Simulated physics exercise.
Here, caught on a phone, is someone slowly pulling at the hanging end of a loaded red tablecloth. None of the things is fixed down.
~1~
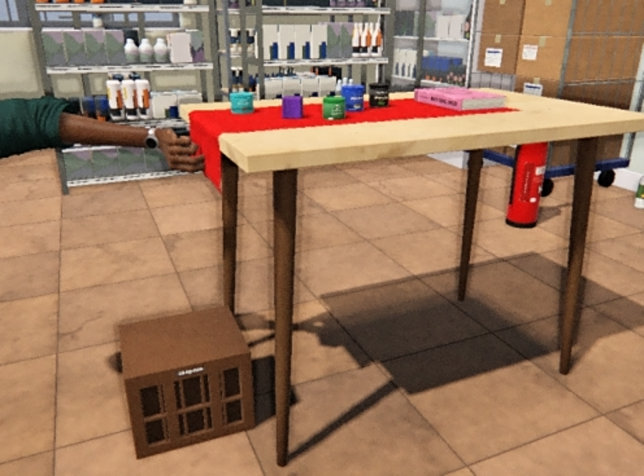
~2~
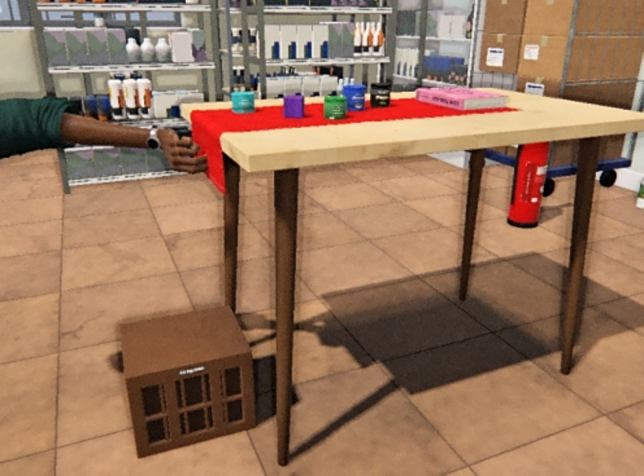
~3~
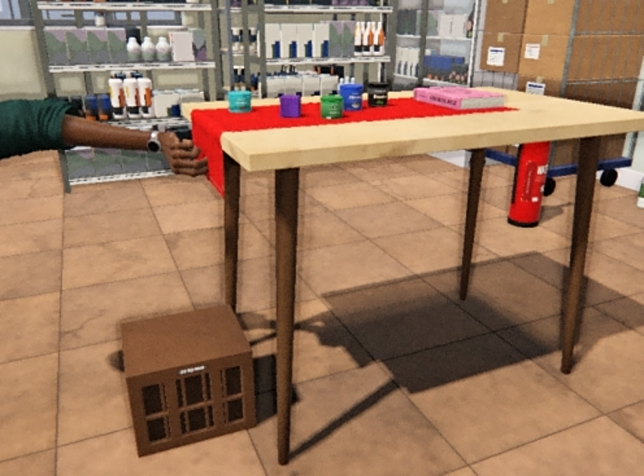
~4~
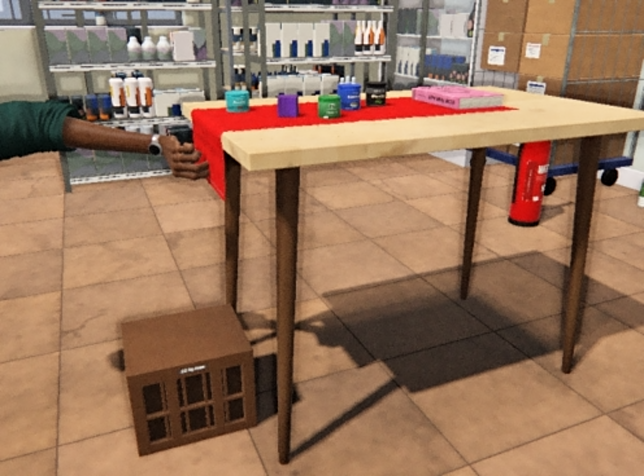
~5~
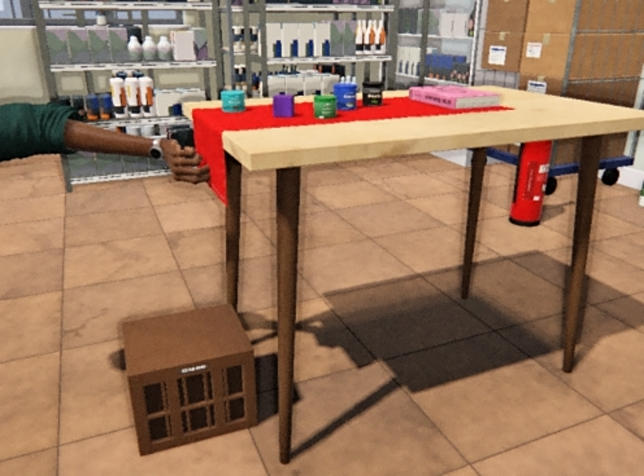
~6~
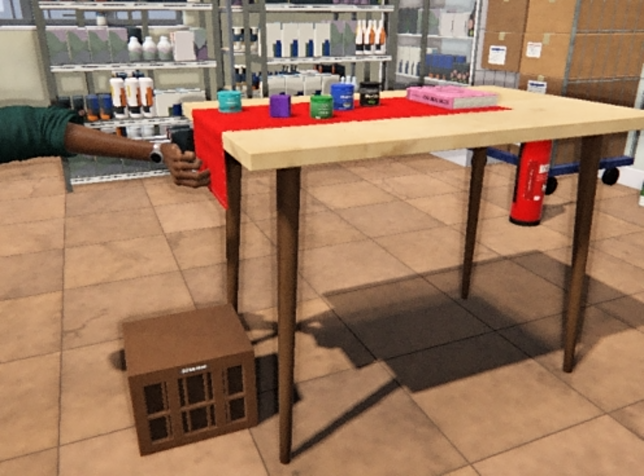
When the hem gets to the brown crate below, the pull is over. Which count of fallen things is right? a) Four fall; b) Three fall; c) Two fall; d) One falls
Four fall.
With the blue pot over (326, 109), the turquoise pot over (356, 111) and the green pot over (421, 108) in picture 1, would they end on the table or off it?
Each in turn: The blue pot goes down, the turquoise pot goes down, the green pot stays aloft.
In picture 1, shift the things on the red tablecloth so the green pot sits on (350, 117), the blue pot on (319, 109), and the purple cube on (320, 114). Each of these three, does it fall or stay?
Start with the green pot, which is lost; next the blue pot, which is lost; last the purple cube, which is lost.
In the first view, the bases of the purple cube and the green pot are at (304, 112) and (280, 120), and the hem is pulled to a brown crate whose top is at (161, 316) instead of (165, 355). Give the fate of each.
The purple cube is lost, the green pot is lost.
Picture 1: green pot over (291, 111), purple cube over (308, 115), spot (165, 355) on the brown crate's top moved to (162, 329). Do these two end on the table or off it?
Green pot is gone, purple cube is gone.
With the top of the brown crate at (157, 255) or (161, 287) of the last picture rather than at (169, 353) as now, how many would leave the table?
The tally is 1 and 2.
Soon after, hem near (212, 231); turquoise pot gone.
After that, hem near (214, 289); turquoise pot, purple cube and green pot gone.
And then, hem on the crate; turquoise pot, purple cube, green pot and blue pot gone.
In the end, hem on the crate; turquoise pot, purple cube, green pot and blue pot gone. Over the edge go four.
